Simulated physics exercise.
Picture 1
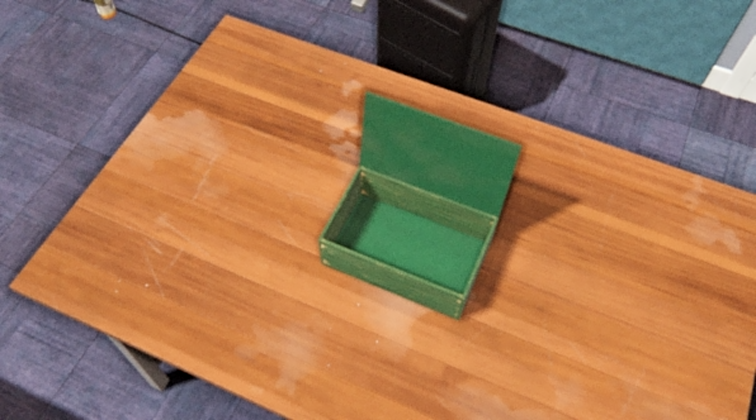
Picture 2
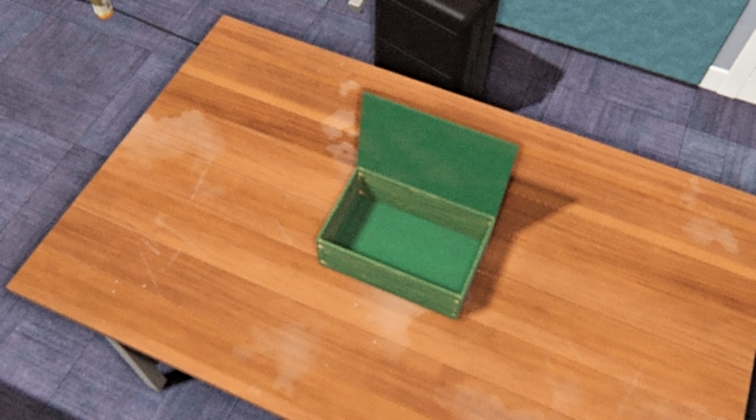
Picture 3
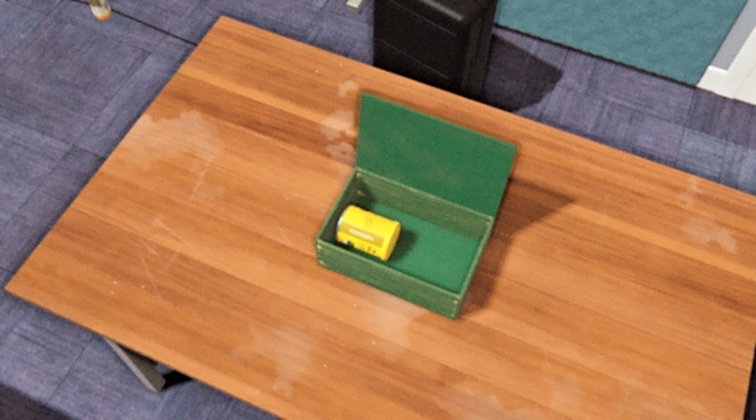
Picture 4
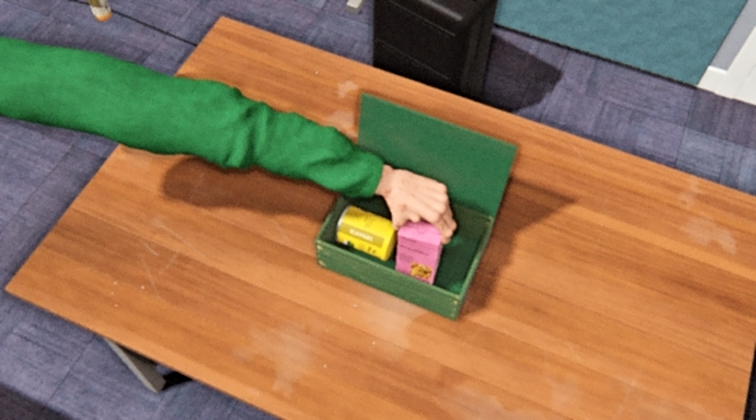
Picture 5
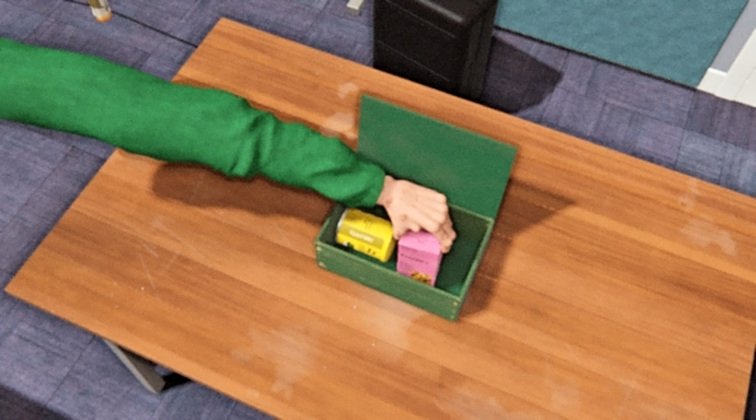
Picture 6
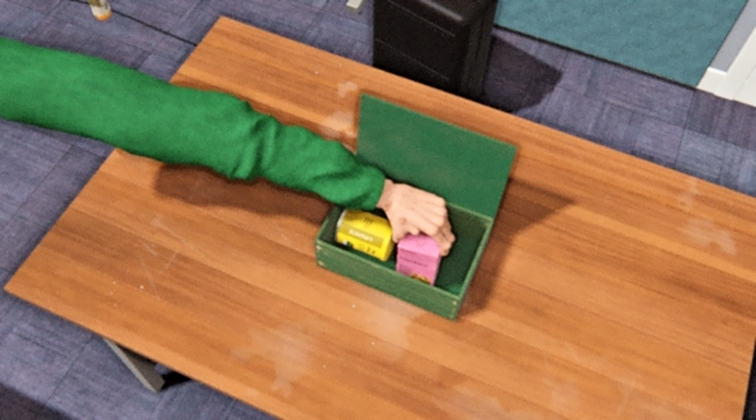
A yellow tin appears in the open green box, then a hand lowers a pink carton beside it.
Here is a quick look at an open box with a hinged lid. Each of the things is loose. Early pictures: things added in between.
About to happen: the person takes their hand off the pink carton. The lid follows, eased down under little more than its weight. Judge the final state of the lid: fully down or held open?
In the end it is held open.
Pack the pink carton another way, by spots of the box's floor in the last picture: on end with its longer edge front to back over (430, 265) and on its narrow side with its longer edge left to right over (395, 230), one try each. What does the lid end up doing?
The lid stays partly open the first time and goes all the way down the second time.
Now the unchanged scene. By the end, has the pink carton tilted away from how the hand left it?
Result: It remains as it was set.
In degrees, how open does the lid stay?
Some 35° above the rim.
Then, 1.10 s past the last view, lid starting down.
Then, 1.40 s past the last view, lid 73° above the rim.
Then, 1.60 s past the last view, lid 56° above the rim.
Then, 1.80 s past the last view, lid 34° above the rim.
Finally, lid 34° above the rim; both still in place. Final places as the last picture's camera would see them, pink carton near (419, 259).
